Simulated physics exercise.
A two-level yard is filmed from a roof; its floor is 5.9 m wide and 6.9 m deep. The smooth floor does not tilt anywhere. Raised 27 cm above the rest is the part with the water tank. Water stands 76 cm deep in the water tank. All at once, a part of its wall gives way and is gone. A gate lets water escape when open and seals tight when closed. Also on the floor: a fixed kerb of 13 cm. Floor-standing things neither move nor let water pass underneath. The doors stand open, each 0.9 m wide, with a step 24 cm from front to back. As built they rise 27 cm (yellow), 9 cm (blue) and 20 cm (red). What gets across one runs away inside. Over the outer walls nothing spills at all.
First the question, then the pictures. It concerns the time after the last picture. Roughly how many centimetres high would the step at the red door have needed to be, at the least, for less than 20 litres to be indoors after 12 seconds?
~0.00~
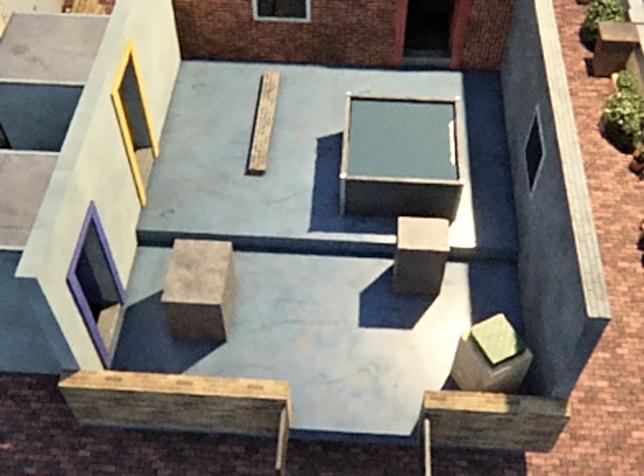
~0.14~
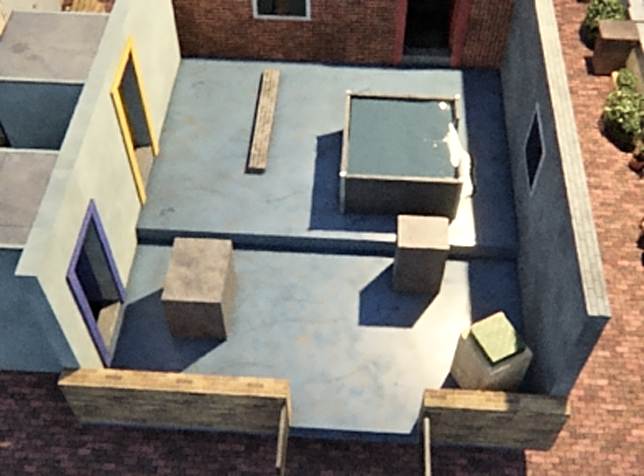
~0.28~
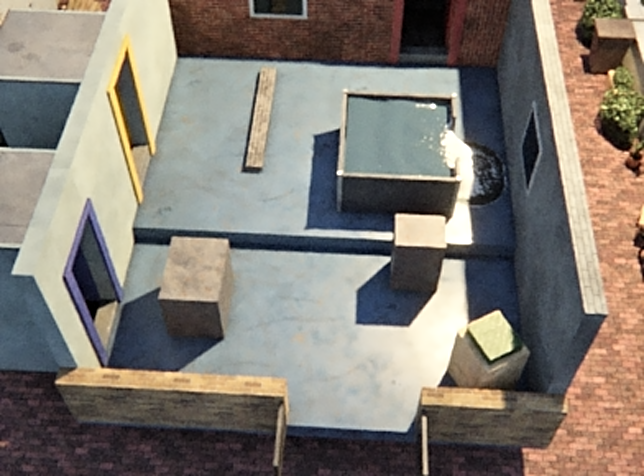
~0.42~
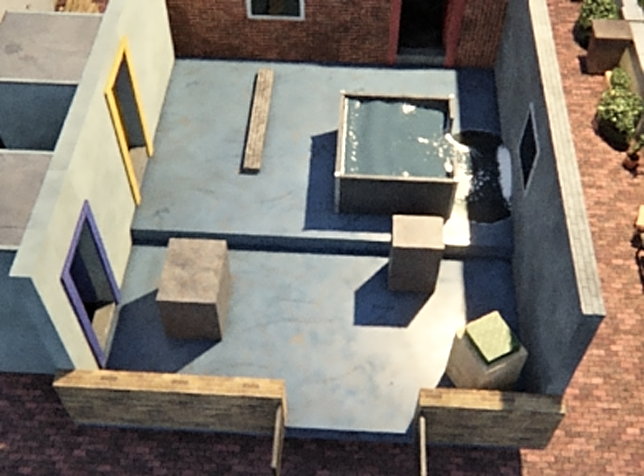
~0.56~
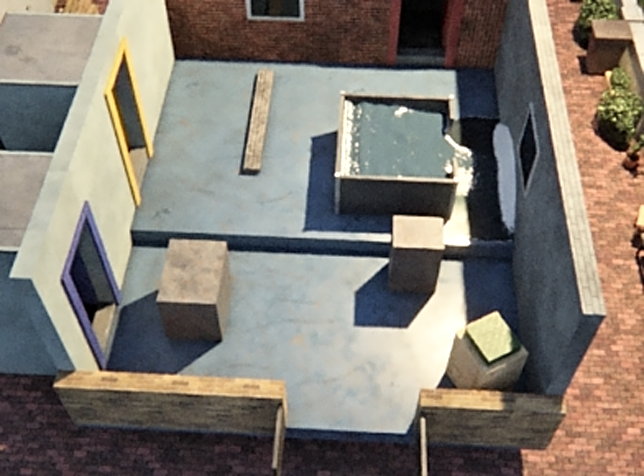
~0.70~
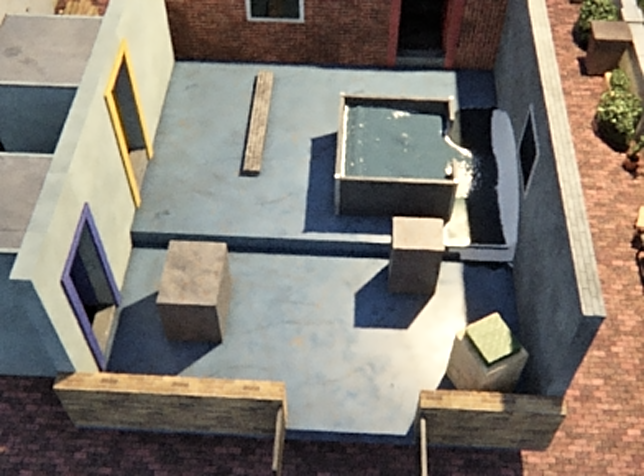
At least 14 cm or so.
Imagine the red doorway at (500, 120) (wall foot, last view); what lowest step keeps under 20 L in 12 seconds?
11.5 cm.
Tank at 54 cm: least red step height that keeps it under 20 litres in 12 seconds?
About 9.0 cm.
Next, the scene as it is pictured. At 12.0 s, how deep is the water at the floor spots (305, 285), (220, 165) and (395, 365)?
Going through the spots in order gives 6, 3 and 6 centimetres.
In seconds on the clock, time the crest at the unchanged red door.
The level tops out near 2.2 seconds.
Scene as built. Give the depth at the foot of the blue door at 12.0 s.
Lab note: Depth approx. 8.5 cm.
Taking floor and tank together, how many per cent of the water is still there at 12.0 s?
Something near 82 out of a hundred parts.
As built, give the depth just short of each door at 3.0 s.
Yellow 0, blue 0, red 17 cm.
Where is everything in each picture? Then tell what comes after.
The first picture shows still water, 76 cm deep, in the water tank at (402, 140); the red door at (432, 22) is dry.
In the second picture, water pours out at (453, 161) and has run 0.3 m, to (472, 191); about 11 cm deep outside, 76 cm at the back.
In the third picture, water pours out at (449, 162) and has run 0.8 m, to (499, 188); about 12 cm deep outside, 76 cm at the back.
In the fourth picture, water pours out at (447, 164) and has run 1.1 m, to (502, 142); about 12 cm deep outside, 71 cm at the back.
In the fifth picture, the front is at (500, 122), 1.3 m from the gap at (447, 164); 2.2 m2 of floor is wet, 63 cm left at the back.
In the sixth picture, the front is at (498, 109), 1.6 m from the gap at (447, 164); 2.4 m2 of floor is wet, 65 cm left at the back; 1.7 m in a straight line remain to the red door at (425, 22).
After 1.4 s water covers 15 % of the floor, deepest (52 cm) near (499, 180); it has not reached the red door.
After 3.0 s water covers 40 % of the floor, deepest (32 cm) near (499, 180); 17 cm at the red door, 2 litres in over its 20 cm step.
After 12.0 s water covers 95 % of the floor, deepest (11 cm) near (154, 254); 4 cm at the red door, 3 litres in over its 20 cm step.
At the red door as built, the water arrived by 1.5 s and peaked near 21 cm at 2.2 s.
With a step of 12 cm, 34 litres would have come in within the 12 s; with 16 cm, 11 litres. So under 20 litres takes about 14 cm.
